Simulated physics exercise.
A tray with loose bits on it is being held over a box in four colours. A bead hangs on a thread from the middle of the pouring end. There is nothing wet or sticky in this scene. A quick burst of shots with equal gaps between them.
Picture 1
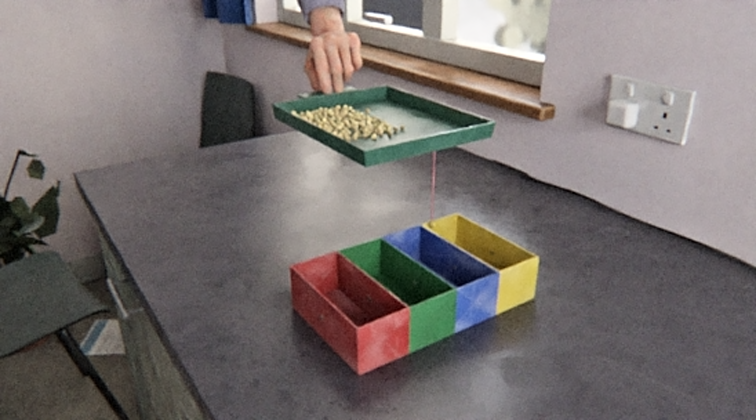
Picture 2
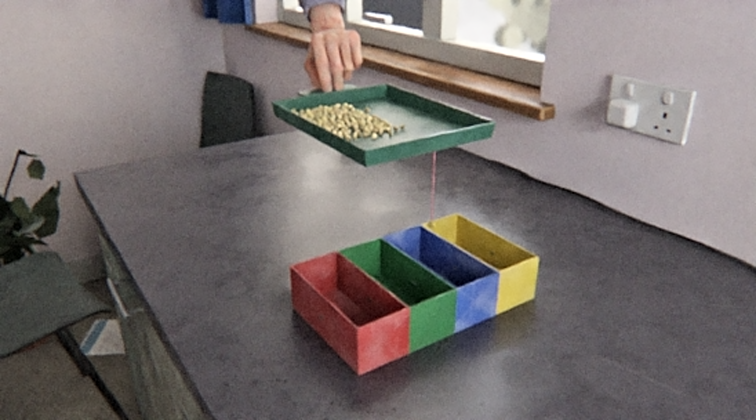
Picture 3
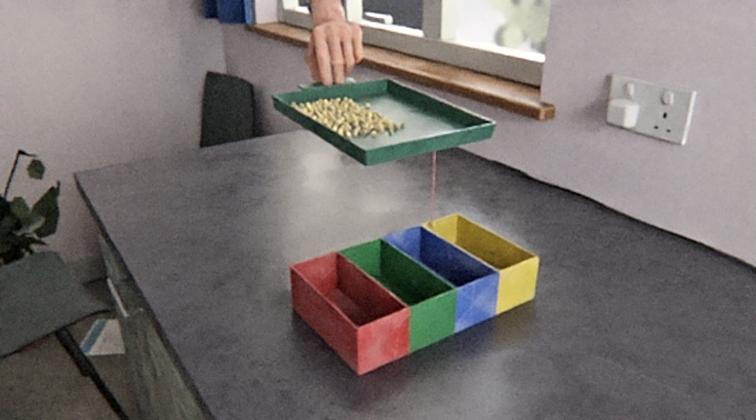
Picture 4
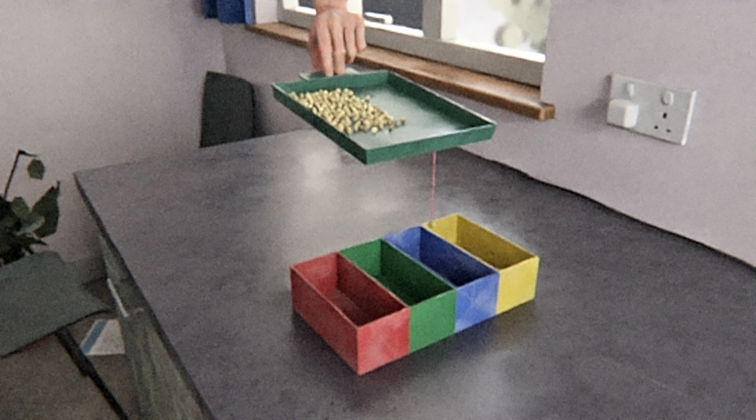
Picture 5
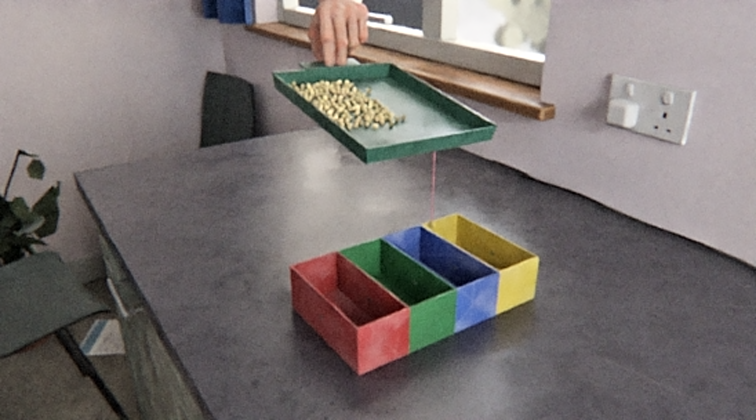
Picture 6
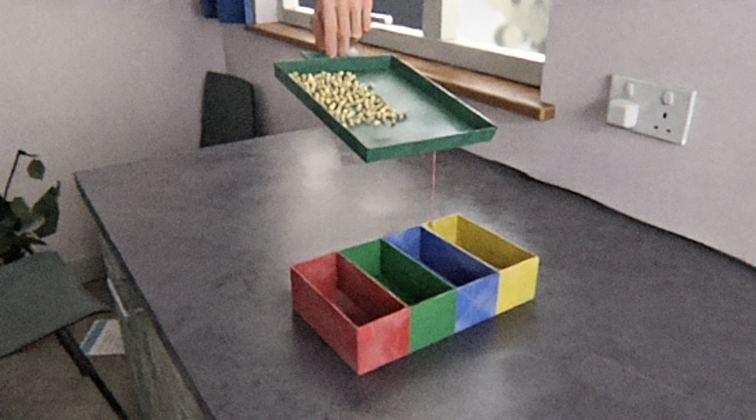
A hand slowly tilts a green tray of soya beans above a four-coloured box.
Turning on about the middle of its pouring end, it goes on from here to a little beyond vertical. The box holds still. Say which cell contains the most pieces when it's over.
It is the yellow cell.
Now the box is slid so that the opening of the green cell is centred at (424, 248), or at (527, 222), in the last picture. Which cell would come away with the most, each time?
One: The blue cell. Two: That red cell.
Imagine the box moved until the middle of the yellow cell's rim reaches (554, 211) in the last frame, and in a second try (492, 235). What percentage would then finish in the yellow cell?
The first position comes out at 0 per cent, the other at 50 per cent.
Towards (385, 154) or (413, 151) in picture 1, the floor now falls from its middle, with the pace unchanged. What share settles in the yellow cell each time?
Around 0 percent for the first aim and around 0 percent for the second.
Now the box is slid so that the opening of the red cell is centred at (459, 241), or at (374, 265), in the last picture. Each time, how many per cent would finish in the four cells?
Roughly 90 % and then 100 %.
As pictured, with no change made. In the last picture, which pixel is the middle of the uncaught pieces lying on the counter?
Once everything settles, the pieces are centred near (520, 259).
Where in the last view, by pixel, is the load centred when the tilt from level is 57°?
Somewhere around pixel (438, 141) in the last picture.
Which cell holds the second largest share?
Number two is that blue cell.
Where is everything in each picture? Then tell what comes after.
Corners of the pouring end at (365, 149) and (492, 121), level; middle of the load at (339, 122), soya beans; bead on its thread at (432, 224); red cell at (384, 337); green cell at (433, 316); blue cell at (477, 298); yellow cell at (517, 281), in the first picture.
Corners of the pouring end at (366, 149) and (492, 122), level; middle of the load at (339, 121), in the second picture.
Corners of the pouring end at (366, 149) and (493, 122), tipped barely, lowest at the right corner; middle of the load at (339, 116), in the third picture.
Corners of the pouring end at (367, 148) and (494, 124), tipped a little, lowest at the right corner; middle of the load at (339, 109), in the fourth picture.
Corners of the pouring end at (368, 147) and (494, 125), tipped a little, lowest at the right corner; middle of the load at (340, 102), in the fifth picture.
Corners of the pouring end at (369, 147) and (495, 126), tipped a little, lowest at the right corner; middle of the load at (342, 96); red cell at (384, 337); green cell at (433, 316); blue cell at (477, 298); yellow cell at (517, 281), in the sixth picture.
Soon, tray tipped steeply; nearly all on the tray; a stray few in the blue cell; a stray few in the yellow cell; a stray few falling or outside the box.
A while on, tray tipped right over; most on the tray; a stray few in the blue cell; a stray few in the yellow cell; a small part falling or outside the box.
Towards the end, tray tipped past a quarter turn; about half in the yellow cell; about a quarter in the blue cell; about a quarter falling or outside the box.
Finally, tray tipped past a quarter turn; about half in the yellow cell; about a quarter in the blue cell; none in the red cell; none in the green cell; about a quarter outside the box.
